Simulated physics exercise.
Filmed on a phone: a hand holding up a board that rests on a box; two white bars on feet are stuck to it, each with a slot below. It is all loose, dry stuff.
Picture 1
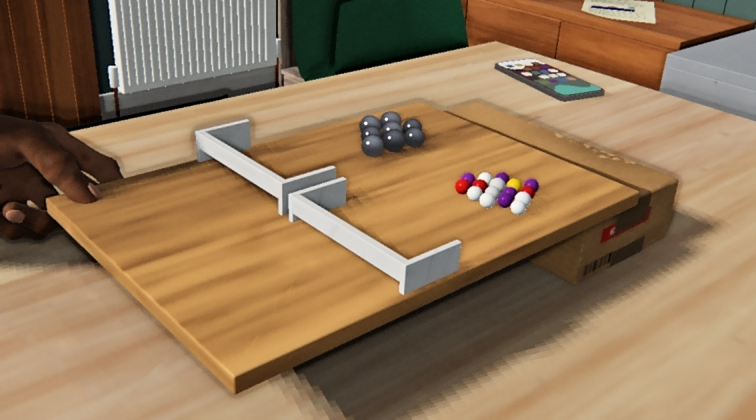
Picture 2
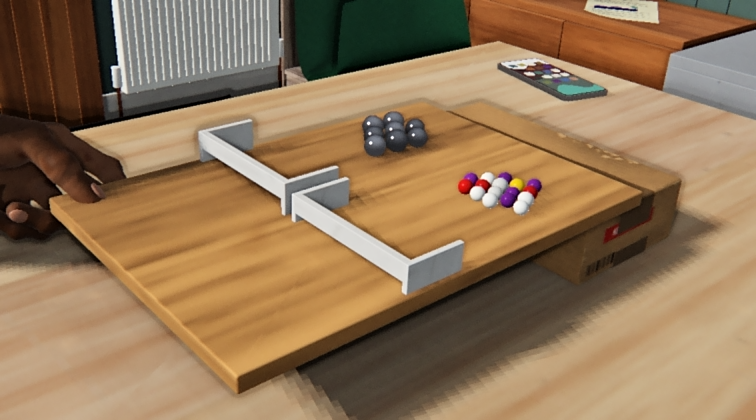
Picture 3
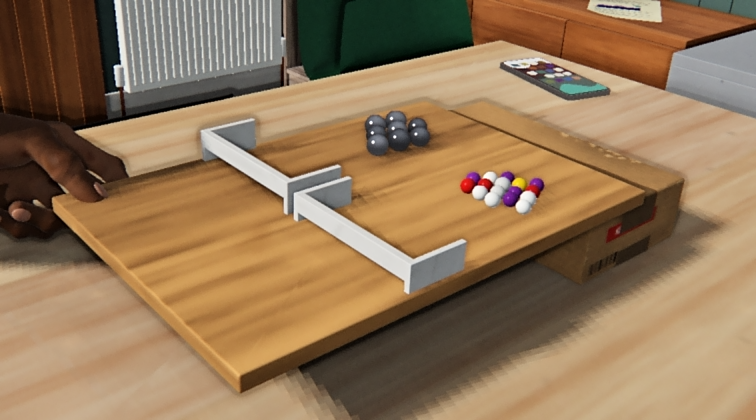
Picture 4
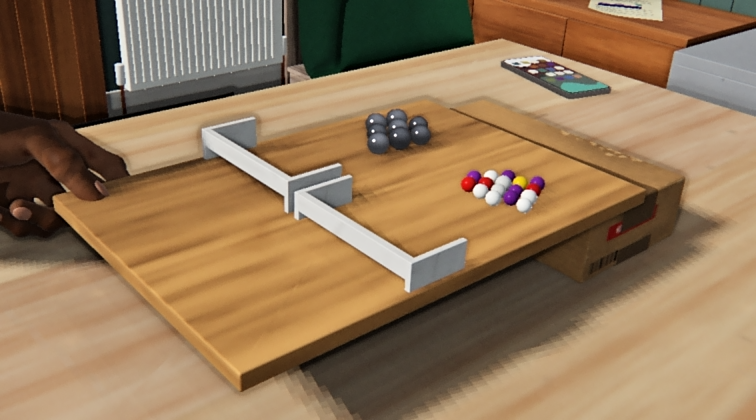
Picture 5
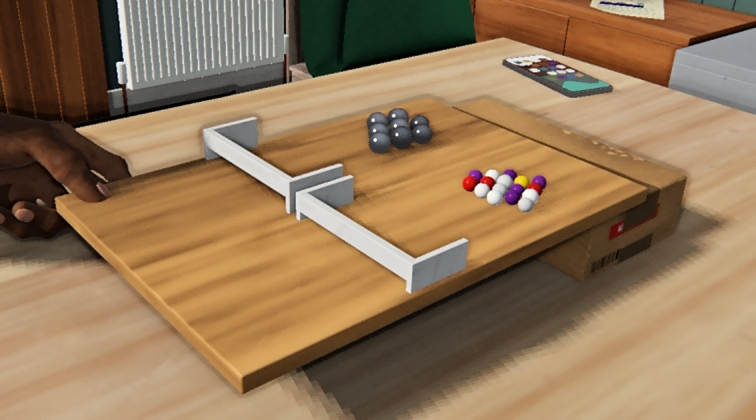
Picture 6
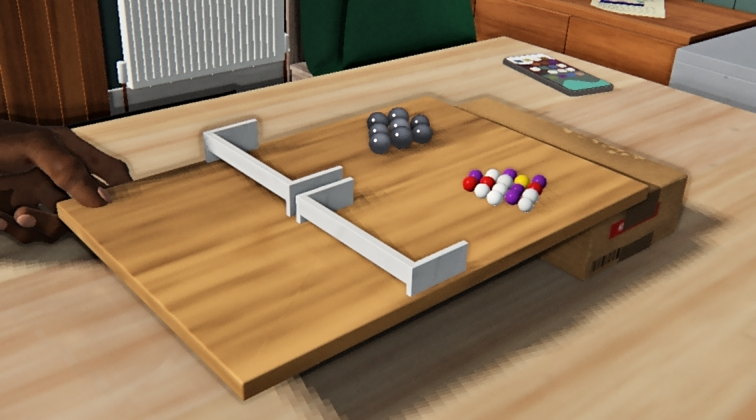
A wooden board dominates the view, seen from above at an angle on a pale table, with a radiator, a green chair and a phone behind. A dark-skinned hand holds its left end and a cardboard box sits under its right, while two white bars cross the middle, dark grey balls lie at the back and smaller white, purple, red and yellow beads lie nearer. Almost nothing moves: the hand keeps its grip, both clusters stay put on the board, and the view drifts very slightly.
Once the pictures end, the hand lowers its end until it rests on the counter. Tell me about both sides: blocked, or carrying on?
The nearer batch is stopped by its gate; the farther batch is stopped by its gate.
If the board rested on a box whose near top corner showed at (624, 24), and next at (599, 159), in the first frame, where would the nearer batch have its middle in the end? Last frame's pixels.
At about (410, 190), and at (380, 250).
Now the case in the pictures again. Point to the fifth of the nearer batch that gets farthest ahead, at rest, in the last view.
Near (371, 290).
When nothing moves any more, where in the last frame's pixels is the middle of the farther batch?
Around (269, 210).
Then, 0.18 s later than the last frame, board sloping at 6°; nearer batch where it was; farther batch where it was.
Then, 0.42 s later than the last frame, board sloping at 10°; nearer batch on its way down; farther batch on its way down.
Then, 0.67 s later than the last frame, board resting at 11°; nearer batch has reached its gate; farther batch has reached its gate.
When it is over, board resting at 11°; nearer batch gathered behind its gate; farther batch gathered behind its gate.
